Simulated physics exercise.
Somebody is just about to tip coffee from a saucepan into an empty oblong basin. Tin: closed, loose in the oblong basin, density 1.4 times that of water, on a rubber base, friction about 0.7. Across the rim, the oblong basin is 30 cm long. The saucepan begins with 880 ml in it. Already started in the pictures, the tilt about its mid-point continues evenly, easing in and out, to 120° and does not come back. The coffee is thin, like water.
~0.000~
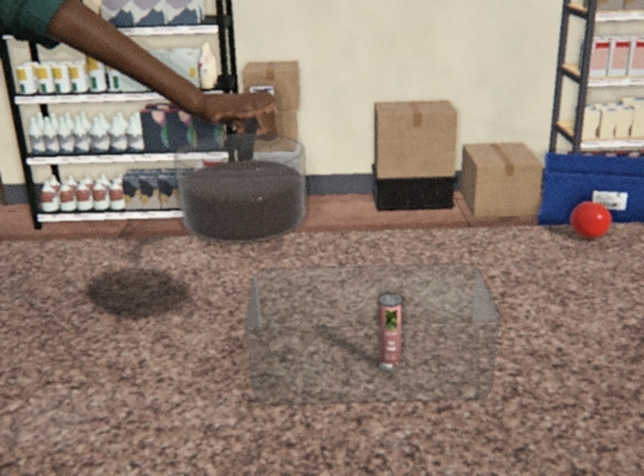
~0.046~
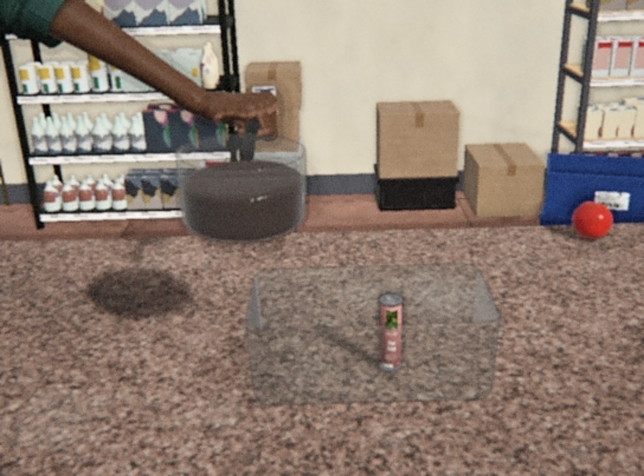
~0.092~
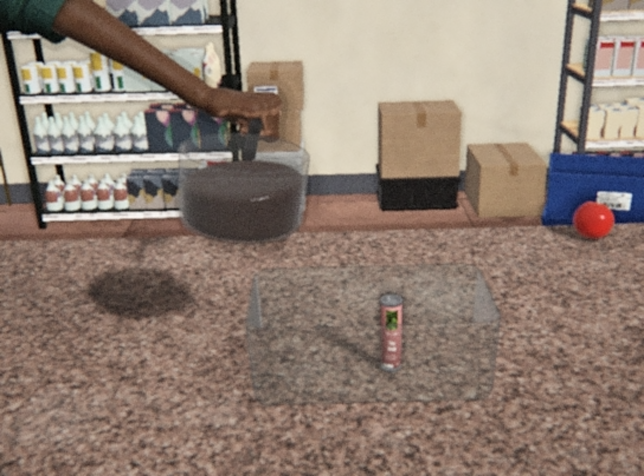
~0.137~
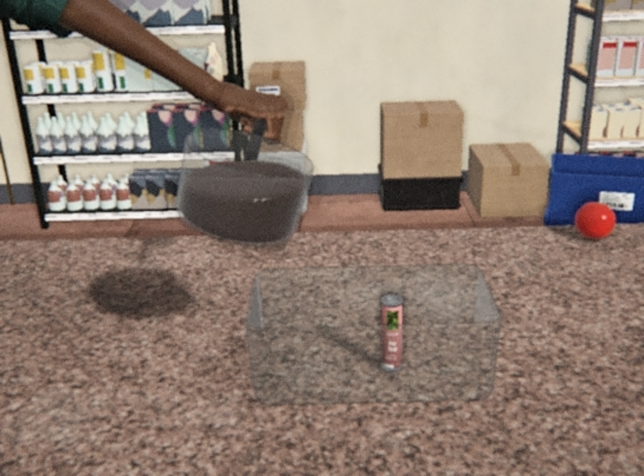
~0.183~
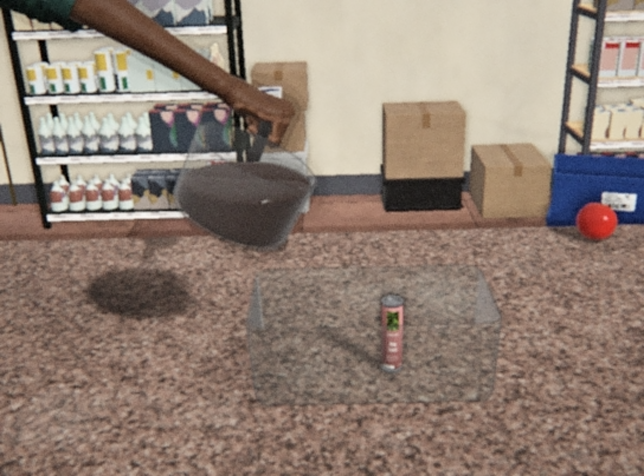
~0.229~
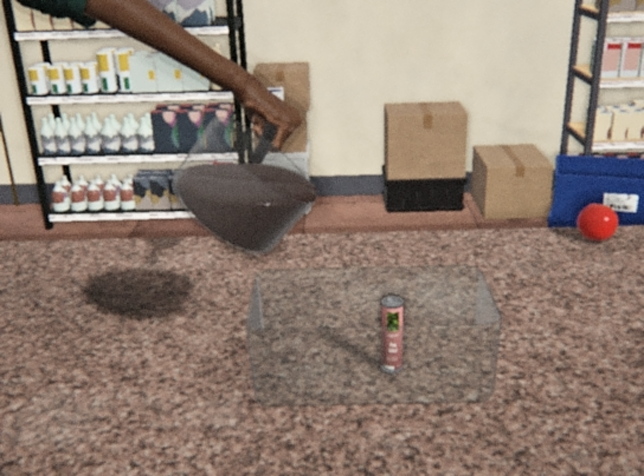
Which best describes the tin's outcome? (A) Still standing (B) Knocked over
Still standing.
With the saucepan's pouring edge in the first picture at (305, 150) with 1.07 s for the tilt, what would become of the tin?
Then the tin remains standing.
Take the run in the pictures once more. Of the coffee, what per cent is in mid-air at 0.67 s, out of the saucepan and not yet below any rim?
Around 8 per cent of the liquid is in flight.
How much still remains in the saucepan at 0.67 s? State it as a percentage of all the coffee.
Around 2 in a hundred.
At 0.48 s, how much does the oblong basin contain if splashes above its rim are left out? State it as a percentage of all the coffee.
32 %, roughly.
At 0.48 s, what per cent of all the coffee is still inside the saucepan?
Some 22 % of it is still there.
Then, 0.48 s in, the tilt is 112° and 22 per cent is still to pour; the tin stands where it began.
Then, 0.67 s in, the tilt is 120° and 2 per cent is still to pour; the tin stands where it began.
Then, 0.87 s in, the tilt is 120° and 0 per cent is still to pour; the tin stands where it began.
Then, 1.08 s in, the tilt is 120° and 0 per cent is still to pour; the tin stands where it began.
Finally, the tin stands where it began.
